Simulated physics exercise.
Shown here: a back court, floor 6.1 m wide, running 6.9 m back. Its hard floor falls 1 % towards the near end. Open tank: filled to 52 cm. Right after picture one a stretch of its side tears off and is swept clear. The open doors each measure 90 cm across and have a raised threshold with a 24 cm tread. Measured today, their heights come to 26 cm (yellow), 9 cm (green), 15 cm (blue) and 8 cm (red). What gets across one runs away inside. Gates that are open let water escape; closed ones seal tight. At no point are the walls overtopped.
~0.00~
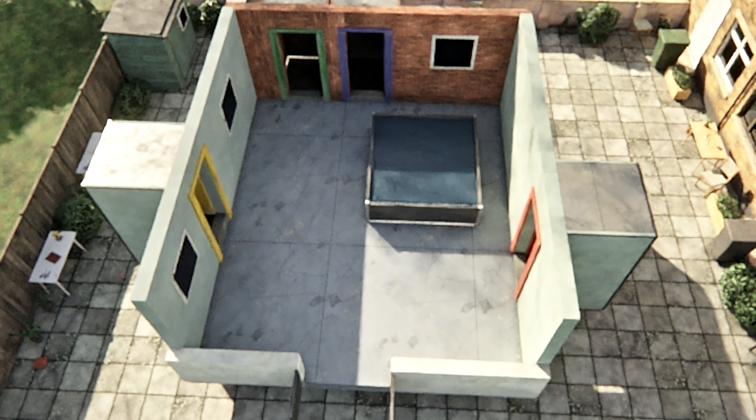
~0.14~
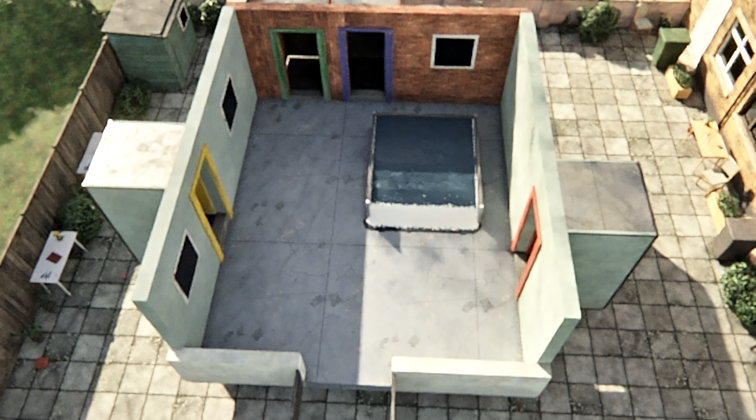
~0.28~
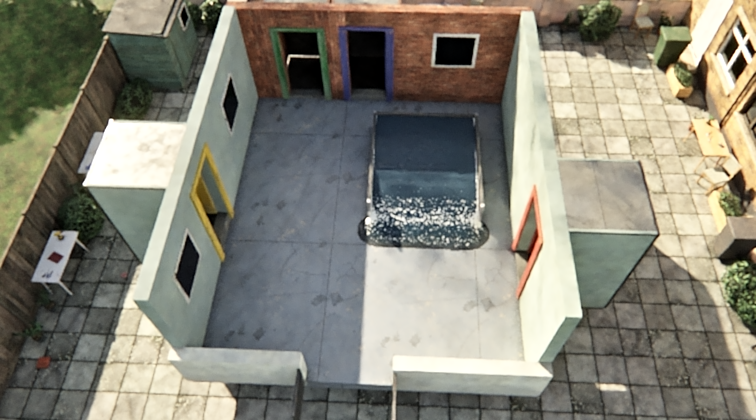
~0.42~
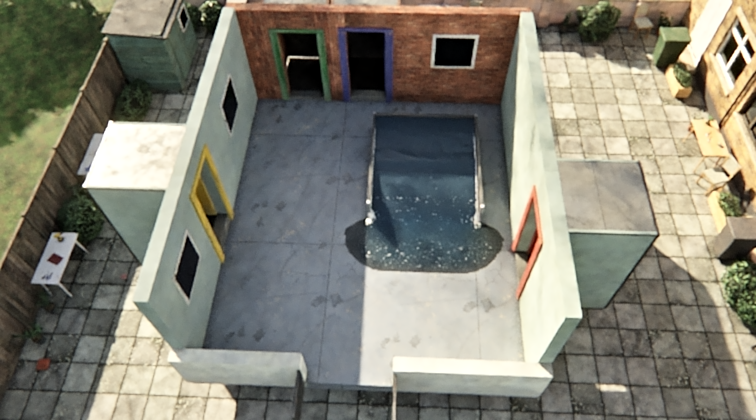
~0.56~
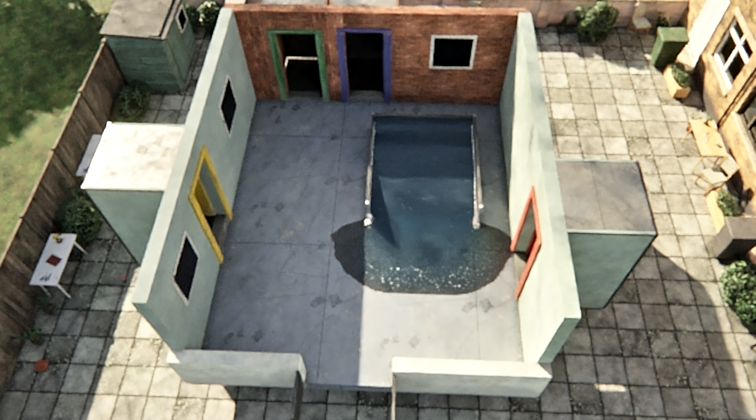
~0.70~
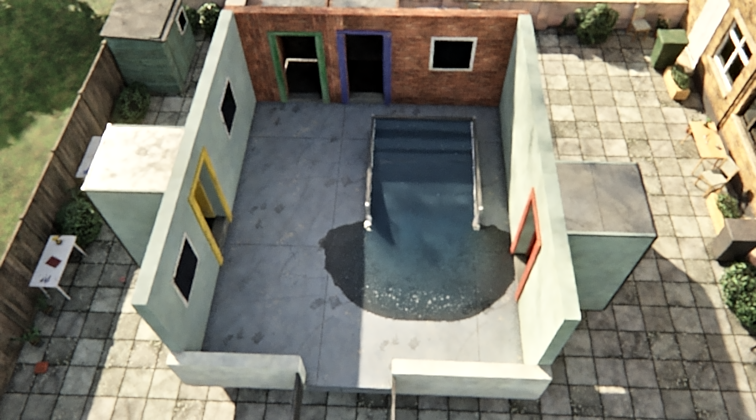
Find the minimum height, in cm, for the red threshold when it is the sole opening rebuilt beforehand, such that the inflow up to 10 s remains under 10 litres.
The minimum height is about 13 cm.
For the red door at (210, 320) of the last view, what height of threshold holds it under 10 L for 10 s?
Minimum: Close to 15 cm.
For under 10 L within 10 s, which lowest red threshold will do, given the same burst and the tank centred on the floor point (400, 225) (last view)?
With that change, some 6.5 centimetres.
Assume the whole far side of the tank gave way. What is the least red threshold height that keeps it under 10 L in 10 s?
You'd want it roughly 5.5 centimetres tall.
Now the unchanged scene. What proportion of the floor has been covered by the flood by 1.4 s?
Some 35 in a hundred.
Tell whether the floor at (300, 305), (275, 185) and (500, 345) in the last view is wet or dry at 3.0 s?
Status: Submerged / clear / submerged.
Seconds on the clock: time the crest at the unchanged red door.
Approximately 4.0 s.
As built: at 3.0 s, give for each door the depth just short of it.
Centimetres: Yellow = 0, green = 0, blue = 0, red = 10.
After 1.4 s water covers 35 % of the floor, deepest (30 cm) near (420, 376); 11 cm at the red door, 0 litres in over its 8 cm threshold.
After 3.0 s water covers 45 % of the floor, deepest (36 cm) near (508, 380); 10 cm at the red door, 10 litres in over its 8 cm threshold.
After 10.0 s water covers 95 % of the floor, deepest (10 cm) near (198, 368); 5 cm at the red door, 67 litres in over its 8 cm threshold.
At the red door as built, the water arrived by 0.8 s and peaked near 16 cm at 4.2 s.
With a threshold of 12 cm, 16 litres would have come in within the 10 s; with 14 cm, 6 litres. So under 10 litres takes about 13 cm.
